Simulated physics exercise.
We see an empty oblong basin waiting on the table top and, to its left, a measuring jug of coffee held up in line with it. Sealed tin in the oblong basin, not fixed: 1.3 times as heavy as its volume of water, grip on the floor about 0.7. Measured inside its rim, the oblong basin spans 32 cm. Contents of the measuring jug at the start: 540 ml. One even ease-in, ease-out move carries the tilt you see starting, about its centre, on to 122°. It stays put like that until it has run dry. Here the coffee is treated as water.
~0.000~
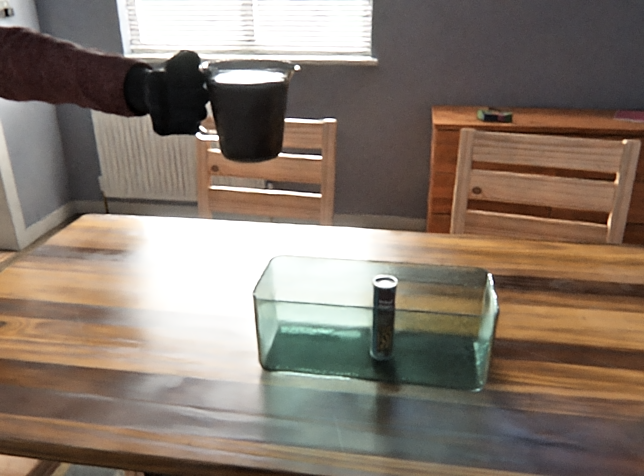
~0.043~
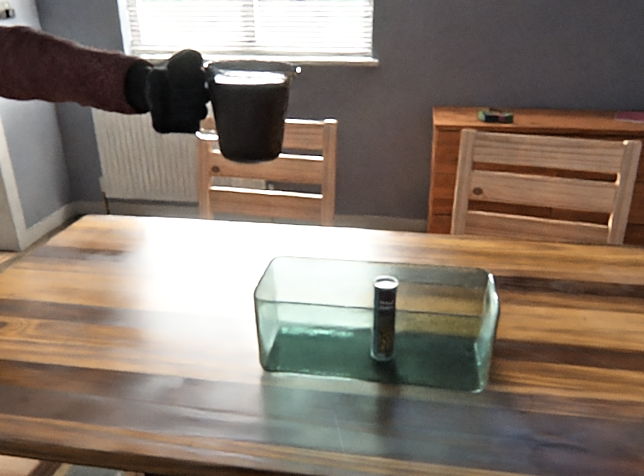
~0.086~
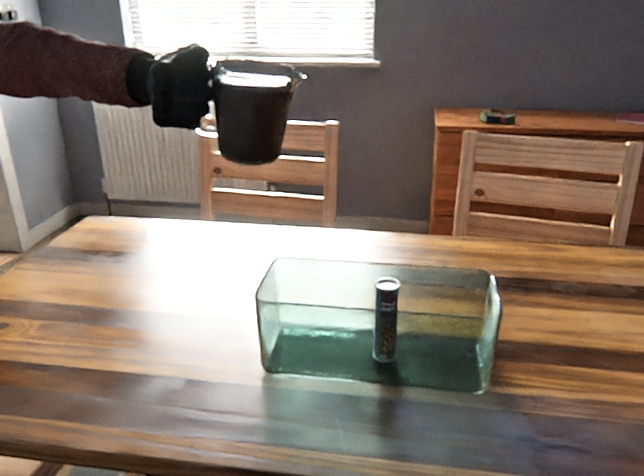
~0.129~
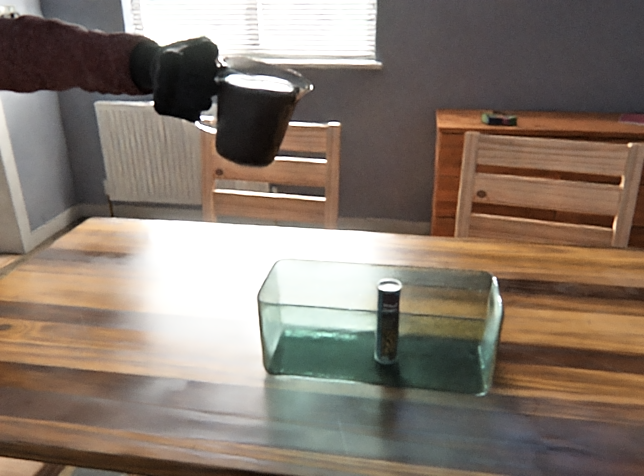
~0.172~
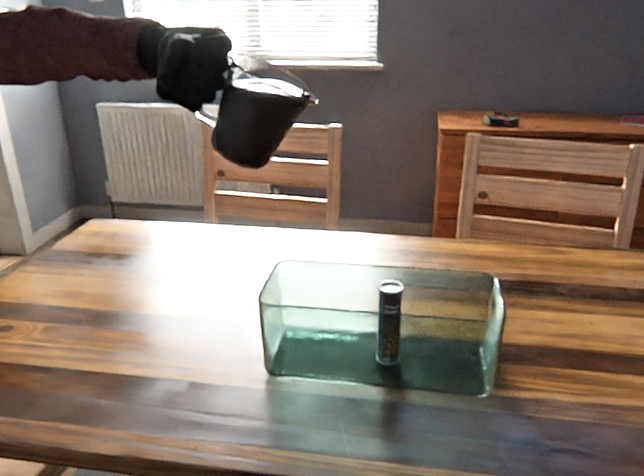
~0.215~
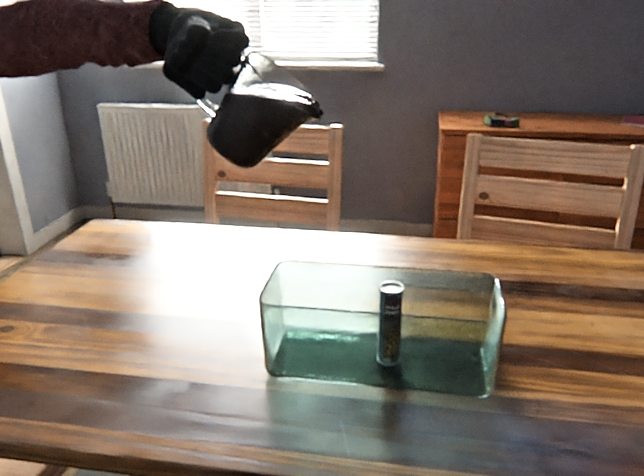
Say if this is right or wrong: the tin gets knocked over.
Right, it gets knocked over.
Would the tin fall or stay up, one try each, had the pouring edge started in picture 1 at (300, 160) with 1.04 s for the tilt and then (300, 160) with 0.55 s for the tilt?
First it stays on its base; then it stays on its base.
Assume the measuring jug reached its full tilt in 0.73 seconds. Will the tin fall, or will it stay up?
In that case the tin overturns.
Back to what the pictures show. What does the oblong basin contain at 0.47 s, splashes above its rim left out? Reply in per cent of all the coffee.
Around 16 percent.
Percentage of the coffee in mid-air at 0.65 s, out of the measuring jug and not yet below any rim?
Around 20 percent of it is airborne.
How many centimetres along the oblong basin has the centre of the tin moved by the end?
It finishes around 8.0 cm from where it began.
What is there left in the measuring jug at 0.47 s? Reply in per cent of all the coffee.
I'd put it near 34 percent.
By 0.47 s the tilt is 115° and 33 per cent is still to pour; the tin stands where it began.
By 0.65 s the tilt is 122° and 1 per cent is still to pour; the tin leans 12°.
By 0.84 s the tilt is 122° and 0 per cent is still to pour; the tin lies on its side.
By 1.05 s the tilt is 122° and 0 per cent is still to pour; the tin lies on its side.
At rest the tin lies on its side.
